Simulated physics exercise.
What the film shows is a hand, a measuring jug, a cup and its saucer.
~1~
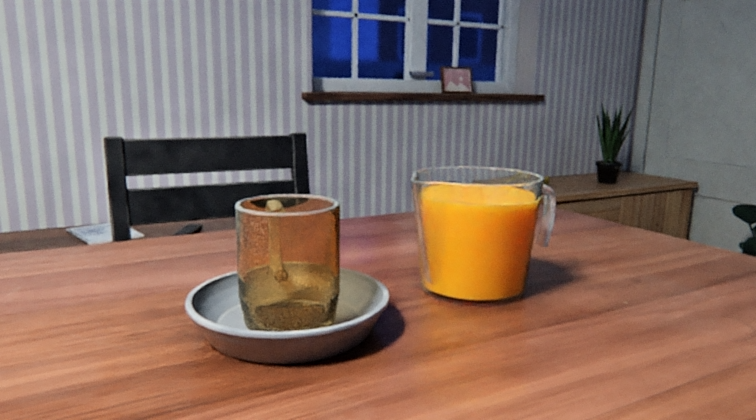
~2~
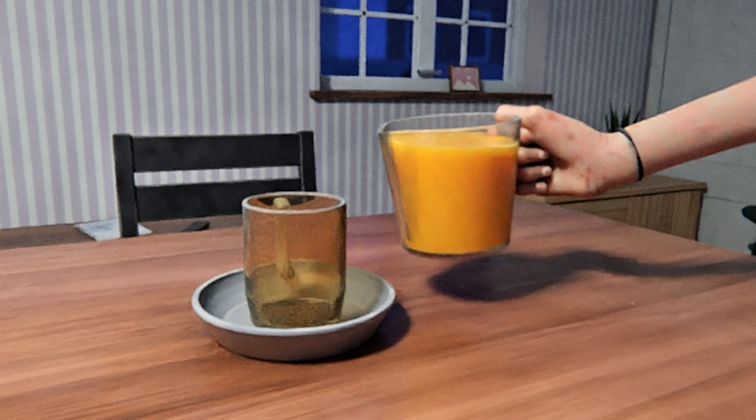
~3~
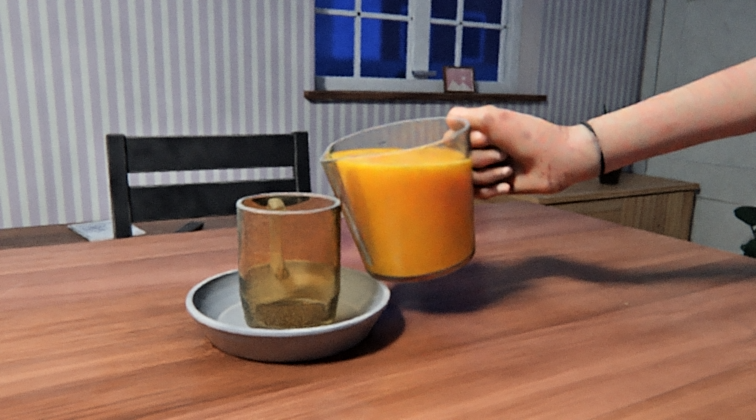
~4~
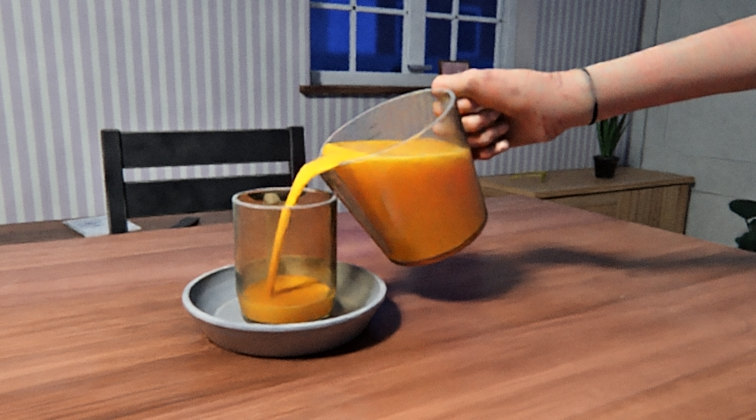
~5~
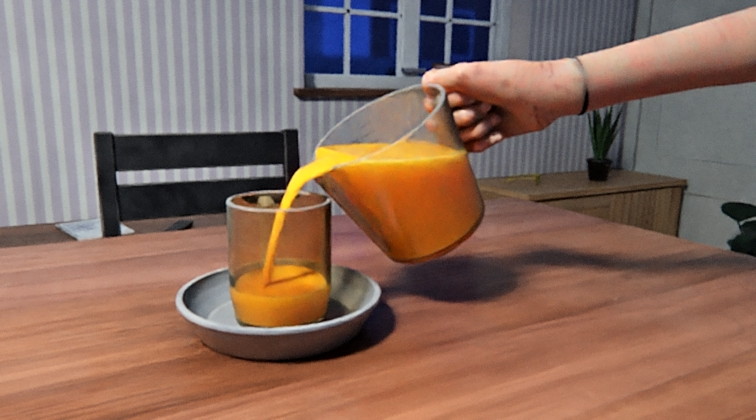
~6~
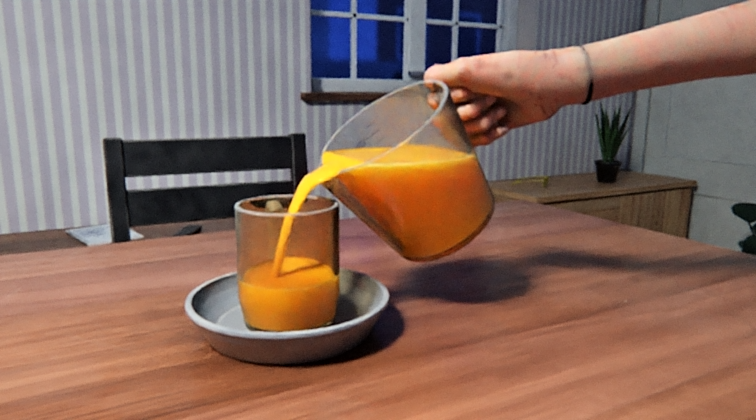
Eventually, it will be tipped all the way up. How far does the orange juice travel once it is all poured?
It travels past the saucer.
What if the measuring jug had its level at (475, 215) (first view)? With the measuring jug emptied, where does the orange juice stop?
Outcome: Overflow to saucer only.
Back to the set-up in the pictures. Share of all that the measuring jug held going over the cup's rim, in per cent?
Roughly 50 %.
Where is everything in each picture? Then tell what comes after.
In the first frame, before the pour; measuring jug (475, 229) about three quarters full; cup (289, 259) empty; saucer (328, 335) dry.
In the second frame, the measuring jug is on its way; measuring jug about three quarters full, surface at (451, 142); cup (296, 257) empty.
In the third frame, the orange juice nears the lip; measuring jug (408, 195) about three quarters full; cup (290, 257) empty.
In the fourth frame, pouring; measuring jug (410, 177) tipped 30° with nearly all of its load; cup nearly empty, surface at (287, 290).
In the fifth frame, pouring; measuring jug (405, 175) tipped 35° with nearly all of its load; cup (281, 255) about a quarter full.
In the sixth frame, pouring; measuring jug (412, 173) tipped 35° with about three quarters of its load; cup about a third full, surface at (289, 274); saucer (328, 335) dry.
A moment on, the cup is full to the brim; the saucer is wet, with room to spare.
Further on, the cup is full to the brim; the saucer is nearly full.
When it is over, the cup is full to the brim; the saucer is full and running over.
